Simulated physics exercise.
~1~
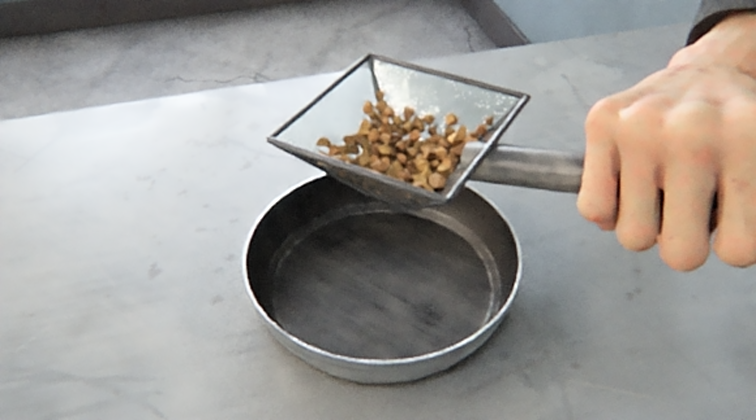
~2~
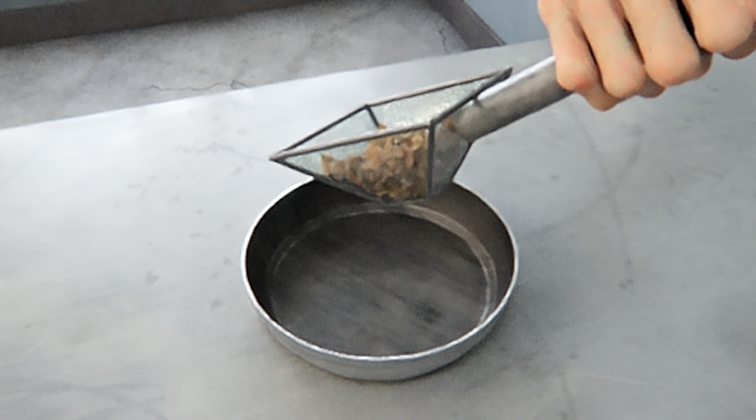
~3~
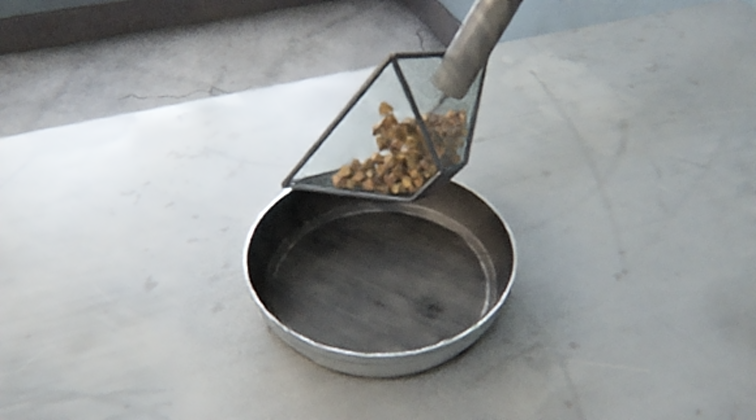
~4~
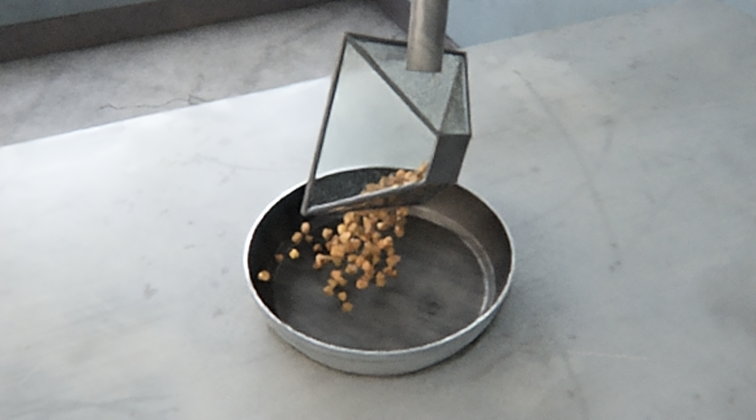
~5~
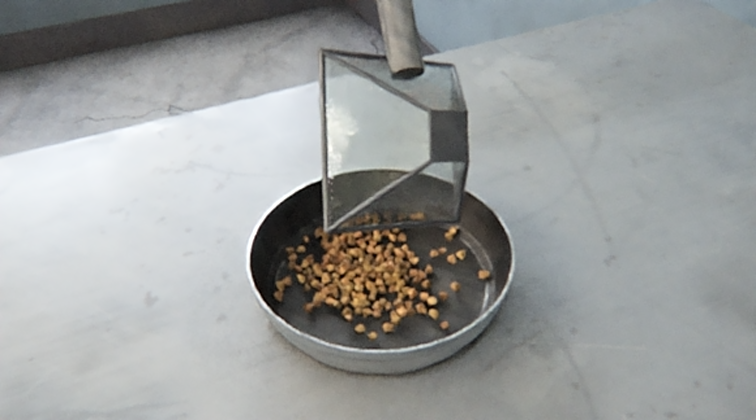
Above a gray table, a hand tilts a scoop until brown grains fill a pan's middle.
